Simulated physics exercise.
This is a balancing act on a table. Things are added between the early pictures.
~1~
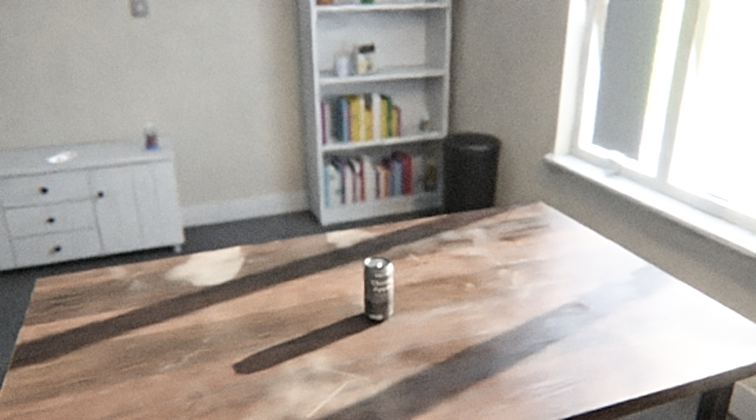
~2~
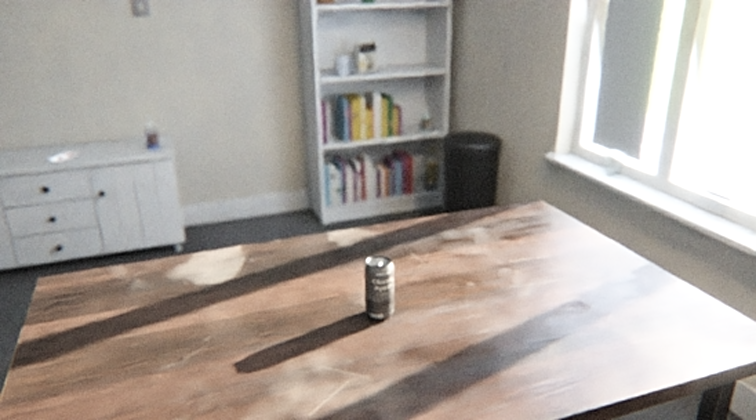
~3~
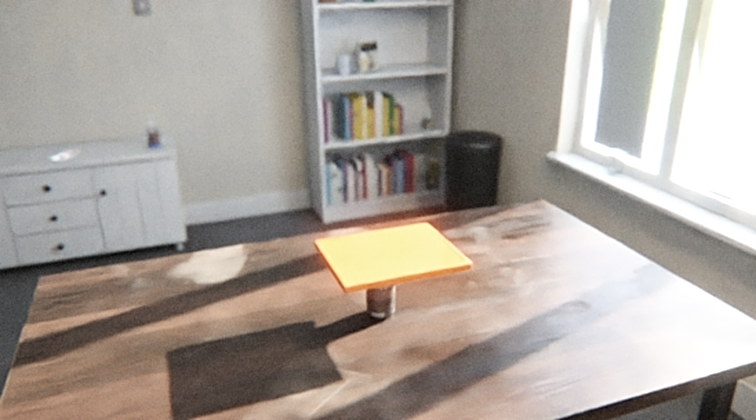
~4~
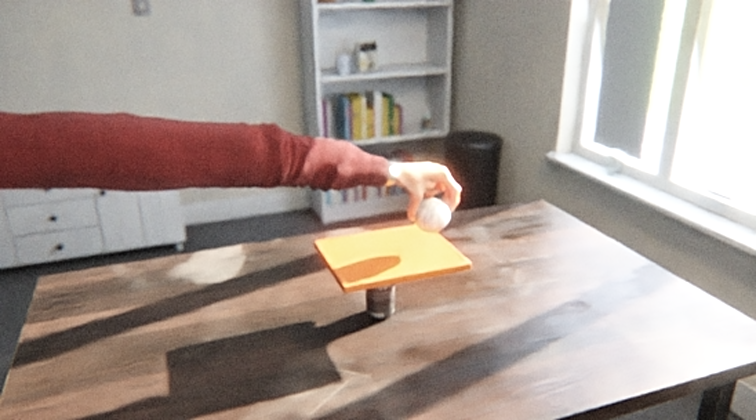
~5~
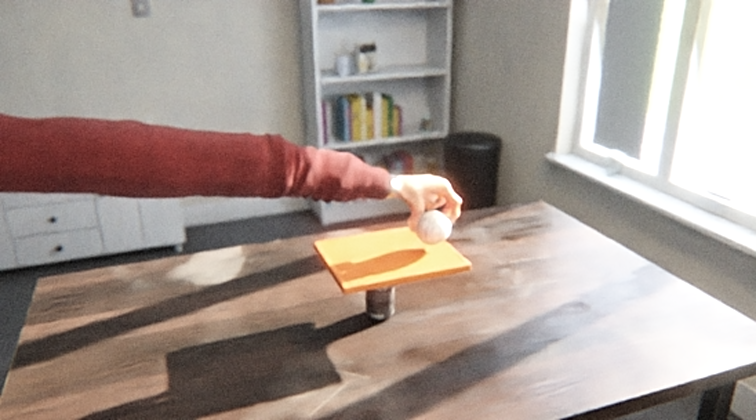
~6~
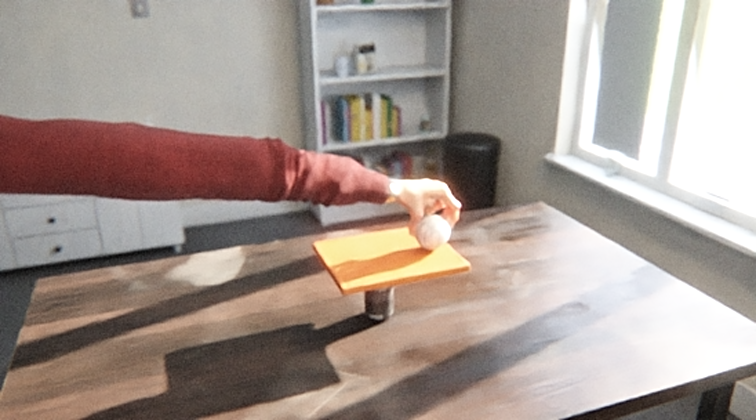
A hand lowers a white onion onto an orange board resting on a can.
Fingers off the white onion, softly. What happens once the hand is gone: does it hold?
Here the stack loses its balance.
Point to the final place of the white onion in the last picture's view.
At about (474, 285).
Then, 0.30 s past the last view, white onion now fallen; orange lid rocked 54° from its first pose.
Then, 0.40 s past the last view, orange lid rocked 62° from its first pose.
Then, 0.60 s past the last view, orange lid now fallen; grey can displaced about its own width.
Finally, fallen, white onion and orange lid; moved from the start, grey can. Final places as the last picture's camera would see them, white onion near (474, 286). The stack comes apart.
